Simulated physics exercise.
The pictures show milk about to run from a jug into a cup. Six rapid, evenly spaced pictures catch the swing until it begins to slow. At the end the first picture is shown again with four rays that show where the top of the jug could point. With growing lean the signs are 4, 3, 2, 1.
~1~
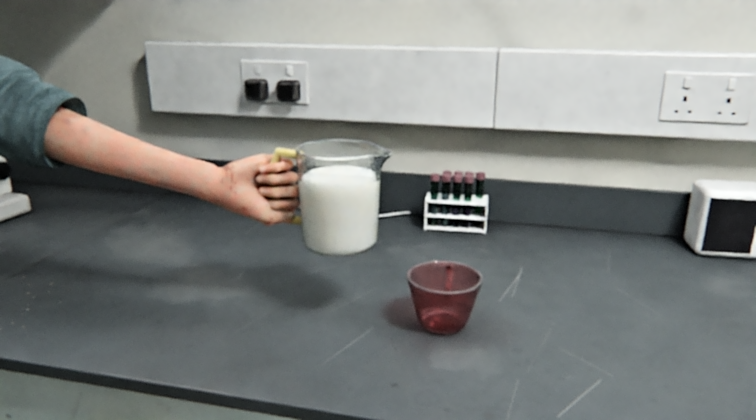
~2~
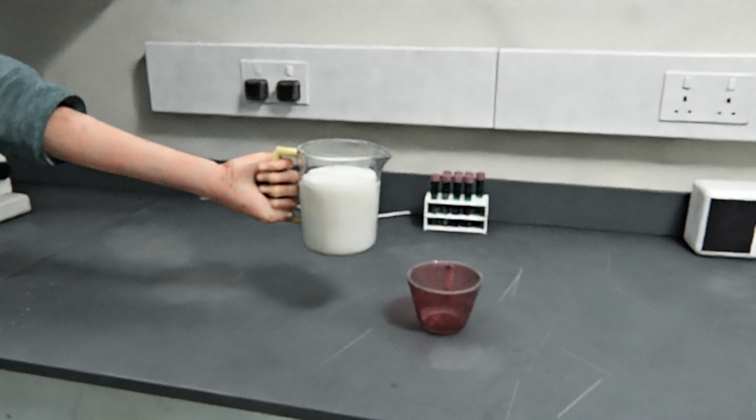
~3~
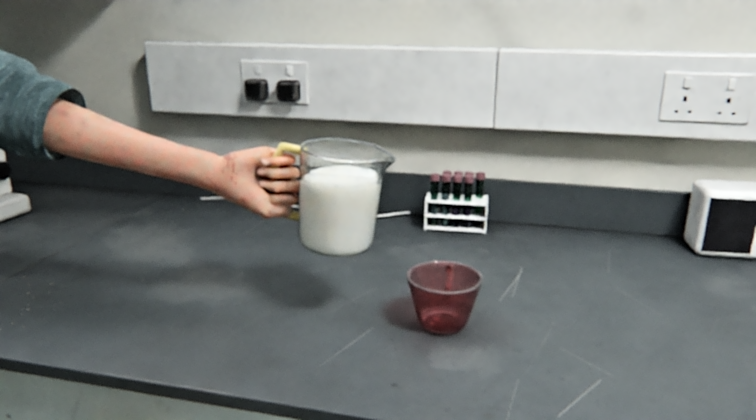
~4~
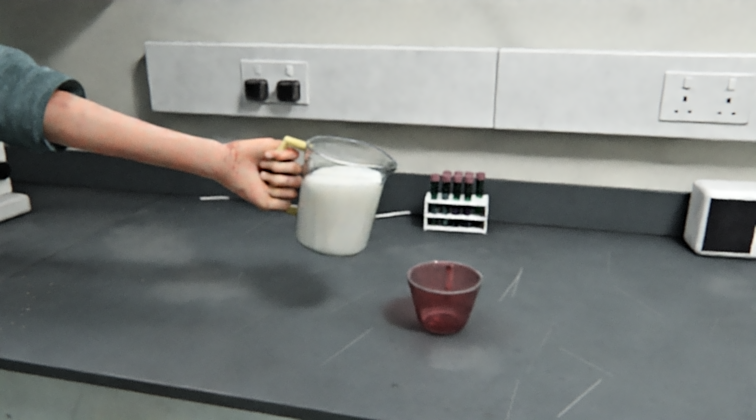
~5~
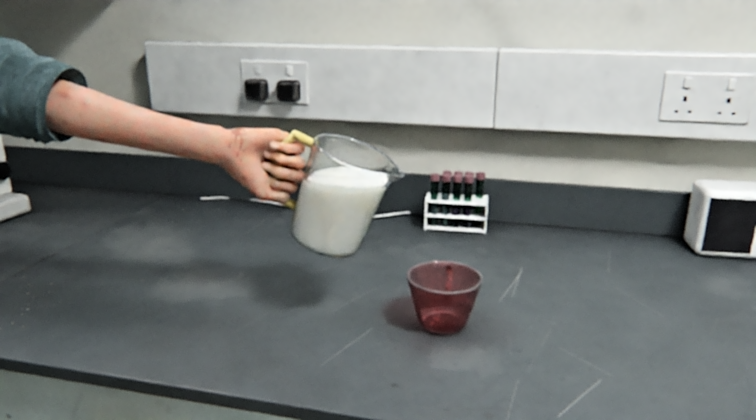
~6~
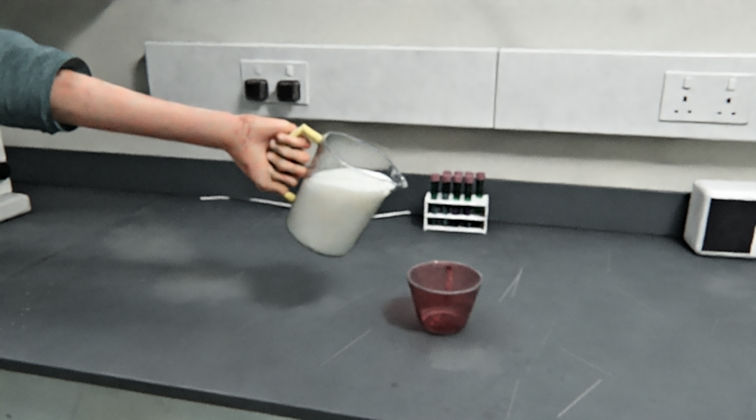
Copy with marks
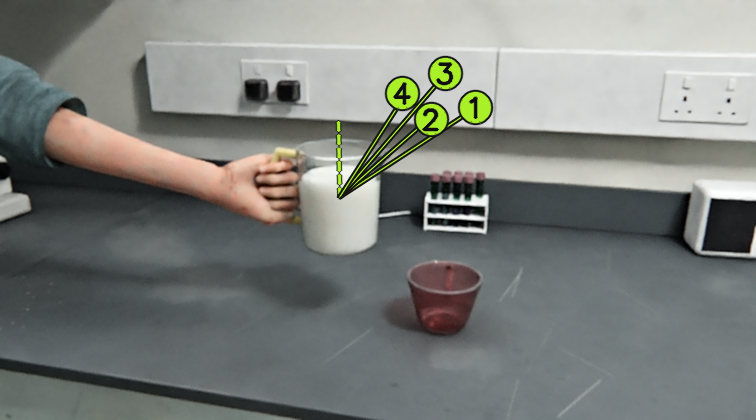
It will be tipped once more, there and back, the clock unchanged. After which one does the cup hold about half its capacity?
1 is best.
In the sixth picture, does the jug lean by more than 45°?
No.
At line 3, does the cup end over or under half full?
Under.
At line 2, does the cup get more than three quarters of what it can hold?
No, it does not.
On the marked copy, 1 at (461, 117); 2 at (417, 129); 3 at (435, 86); 4 at (395, 109).
With 1, the cup ends with about 46 % of what it can hold; 3 % of the milk is spilt.
With 2, the cup ends with about 27 % of what it can hold.
With 3, the cup ends with about 12 % of what it can hold.
With 4, the cup ends with about 2 % of what it can hold.
